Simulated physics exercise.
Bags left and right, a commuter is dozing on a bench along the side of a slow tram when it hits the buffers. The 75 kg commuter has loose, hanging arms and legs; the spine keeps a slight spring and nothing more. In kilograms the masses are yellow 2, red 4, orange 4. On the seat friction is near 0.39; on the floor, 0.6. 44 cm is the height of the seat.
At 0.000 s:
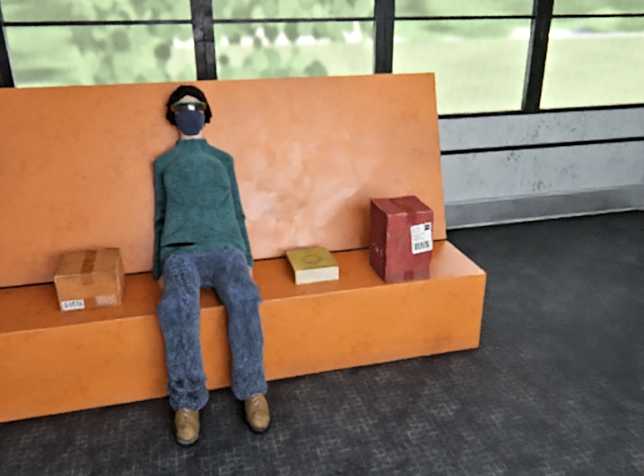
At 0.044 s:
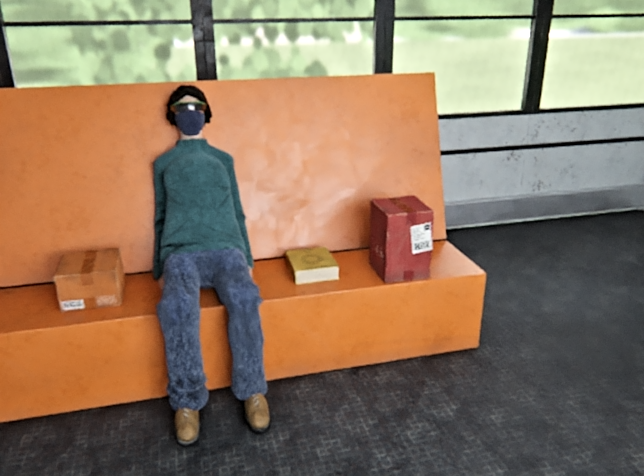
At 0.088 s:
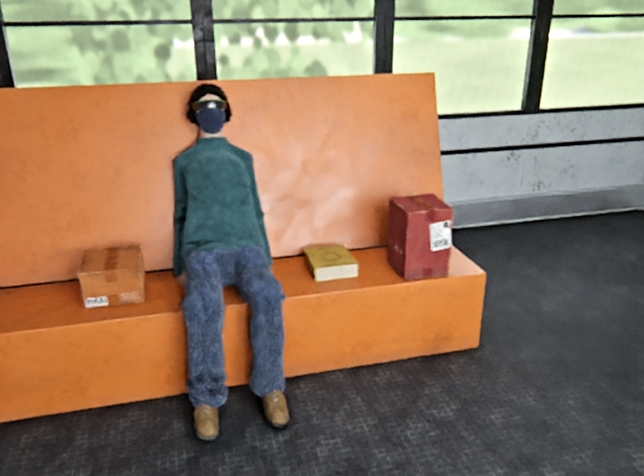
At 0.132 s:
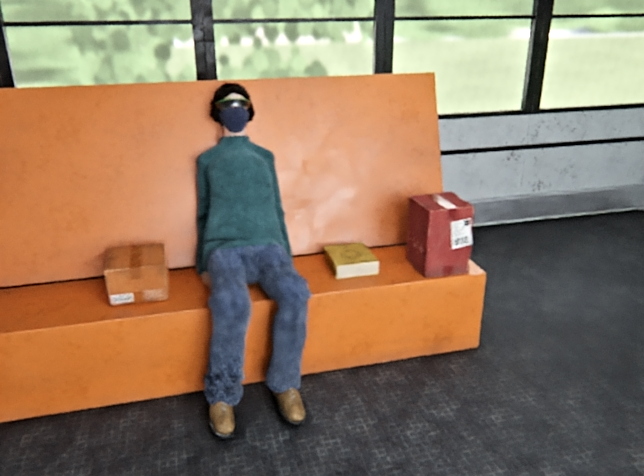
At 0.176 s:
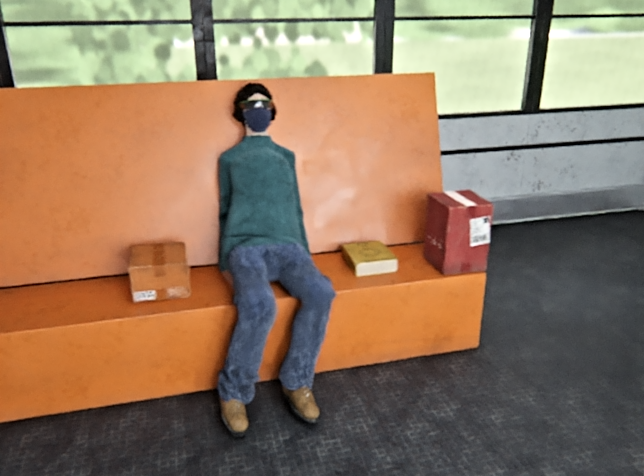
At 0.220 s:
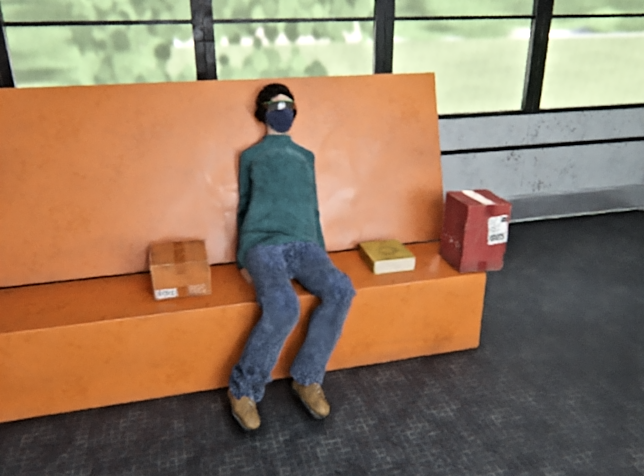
A masked commuter with limp arms sliding right along an orange bench together with an orange carton, yellow folder and red pack.
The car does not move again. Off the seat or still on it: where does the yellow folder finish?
Off it.
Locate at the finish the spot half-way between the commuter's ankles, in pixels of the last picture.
My guess is somewhere near (375, 399).
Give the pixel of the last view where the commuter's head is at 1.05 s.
It sits near (500, 269), give or take.
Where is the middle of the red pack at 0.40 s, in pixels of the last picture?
Position at that time, last view: Approx. (533, 246).
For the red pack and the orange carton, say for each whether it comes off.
Red pack falls away, orange carton remains in place.
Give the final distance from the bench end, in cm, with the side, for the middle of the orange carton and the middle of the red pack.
Orange carton 90 short, red pack 90 past.
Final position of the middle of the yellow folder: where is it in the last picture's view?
You'll find it around (517, 316) at the end.
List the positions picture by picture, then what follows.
In the first frame, yellow folder (311, 265), orange carton (92, 279), red pack (400, 239).
In the second frame, yellow folder (311, 265), orange carton (92, 279), red pack (400, 239).
In the third frame, yellow folder (330, 262), orange carton (115, 276), red pack (419, 236).
In the fourth frame, yellow folder (350, 260), orange carton (139, 273), red pack (439, 234).
In the fifth frame, yellow folder (369, 258), orange carton (161, 271), red pack (457, 232).
In the sixth frame, yellow folder (386, 256), orange carton (181, 269), red pack (474, 230). Everything loose set off at about 2.7 m/s.
After 0.40 s the yellow folder is 14 cm short of the bench end, tilted 0°, near (440, 250) in the last picture's view.
After 0.65 s the yellow folder is 11 cm past the bench end, tilted 25°, near (481, 254) in the last picture's view; the orange carton 96 cm short of the bench end, tilted 0°.
After 1.05 s the yellow folder is 34 cm past the bench end, tilted 0°, near (516, 316) in the last picture's view.
Final state at 2.7 s, yellow folder drops off; red pack drops off; orange carton stays on; commuter's hips lose the seat.
